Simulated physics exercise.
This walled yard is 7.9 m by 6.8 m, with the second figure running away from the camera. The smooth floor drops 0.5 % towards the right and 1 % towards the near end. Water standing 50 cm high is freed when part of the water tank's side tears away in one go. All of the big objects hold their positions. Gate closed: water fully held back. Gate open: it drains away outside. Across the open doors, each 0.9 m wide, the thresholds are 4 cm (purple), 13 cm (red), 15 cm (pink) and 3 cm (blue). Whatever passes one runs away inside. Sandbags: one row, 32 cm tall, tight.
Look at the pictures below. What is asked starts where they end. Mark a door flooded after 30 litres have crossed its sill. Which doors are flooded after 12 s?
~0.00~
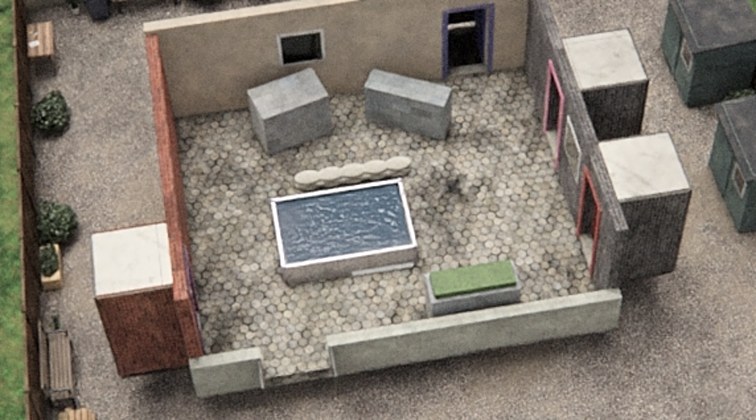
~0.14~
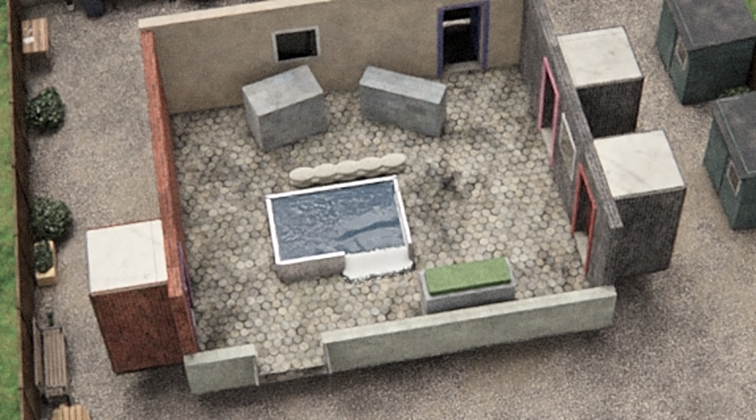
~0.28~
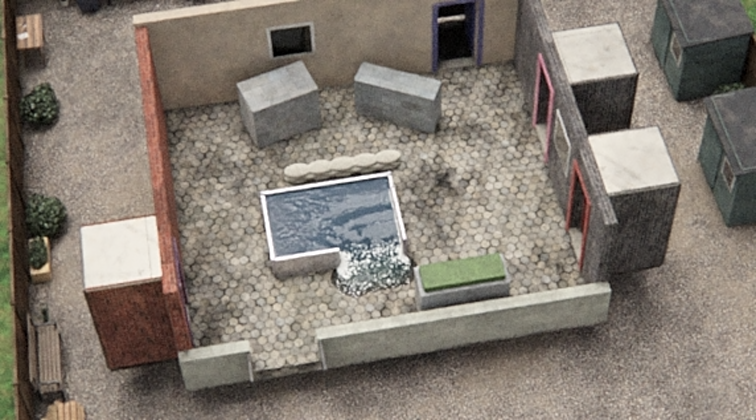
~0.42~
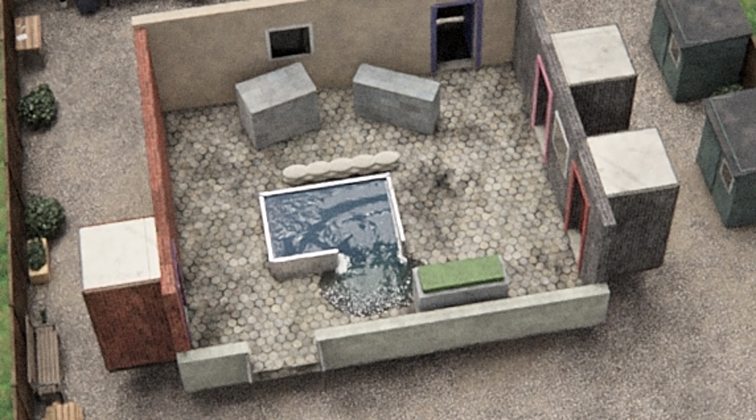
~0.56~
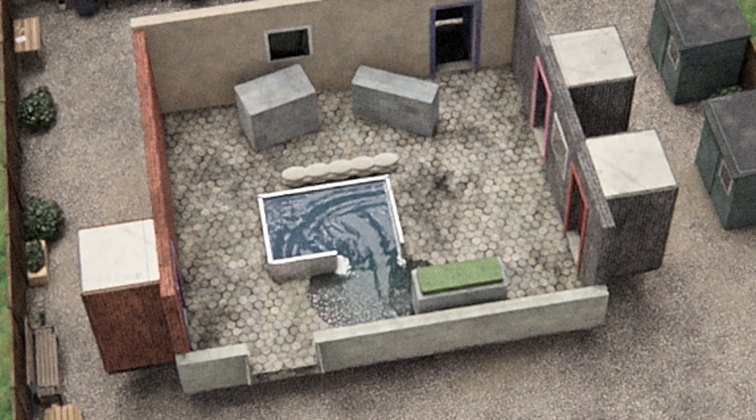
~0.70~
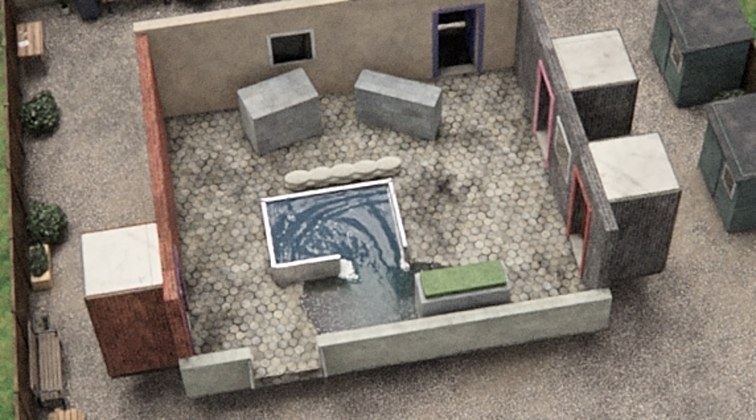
Watch the purple door: It will outstrip the limit; watch the red door: It will not outstrip the limit; watch the pink door: It will not outstrip the limit; watch the blue door: It will not outstrip the limit.
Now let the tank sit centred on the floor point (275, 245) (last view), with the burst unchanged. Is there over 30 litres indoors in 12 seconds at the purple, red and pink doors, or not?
Compared with that limit, purple falls short, red falls short and pink falls short.
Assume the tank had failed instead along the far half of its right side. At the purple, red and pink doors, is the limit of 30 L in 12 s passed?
Purple short, red short, pink short.
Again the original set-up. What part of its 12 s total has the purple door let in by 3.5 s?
By then it's near 5% of the total.
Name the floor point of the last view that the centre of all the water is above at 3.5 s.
About (367, 282).
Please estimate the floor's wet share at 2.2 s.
20 %.
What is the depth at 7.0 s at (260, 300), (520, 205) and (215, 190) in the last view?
The depths come out at 3, 5 and 2 centimetres, in the order listed.
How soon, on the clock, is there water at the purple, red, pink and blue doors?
The front reaches purple at 2.8 s, red at 2.4 s, pink at 3.8 s, blue at 7.5 s.
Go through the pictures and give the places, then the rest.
Still water, 50 cm deep, in the water tank at (343, 225), in the first frame.
The front is at (347, 278), 0.7 m from the gap at (377, 258); 0.3 m2 of floor is under water; 50 cm left at the back of the water tank, in the second frame.
The front is at (344, 289), 0.9 m from the gap at (372, 255); 0.9 m2 of floor is under water; 50 cm left at the back of the water tank, in the third frame.
Water pours out at (370, 257) and has run 1.3 m, to (360, 313); typically 7 cm deep outside, 50 cm at the water tank's back, in the fourth frame.
Water pours out at (369, 259) and has run 1.7 m, to a hidden place; typically 6 cm deep outside, 48 cm at the water tank's back, in the fifth frame.
Water pours out at (372, 262) and has run 2.0 m, to a hidden place; typically 6 cm deep outside, 42 cm at the water tank's back, in the sixth frame.
After 1.4 s water covers 10 % of the floor and is deepest (40 cm) near (416, 341); purple door not reached, red door not reached, pink door not reached, blue door not reached.
After 2.2 s water covers 20 % of the floor and is deepest (36 cm) near (416, 341); purple door not reached, red door not reached, pink door not reached, blue door not reached.
After 3.5 s water covers 35 % of the floor and is deepest (25 cm) near (397, 336); purple door 13 cm at the sill, 10 L in, red door 14 cm at the sill, 1 L in, pink door not reached, blue door not reached.
After 7.0 s water covers 65 % of the floor and is deepest (14 cm) near (398, 344); purple door 9 cm at the sill, 123 L in, red door 10 cm at the sill, 3 L in, pink door 4 cm at the sill, 0 L in, blue door not reached.
After 12.0 s water covers 95 % of the floor and is deepest (10 cm) near (586, 313); purple door 5 cm at the sill, 164 L in, red door 5 cm at the sill, 3 L in, pink door 3 cm at the sill, 0 L in, blue door 4 cm at the sill, 5 L in.
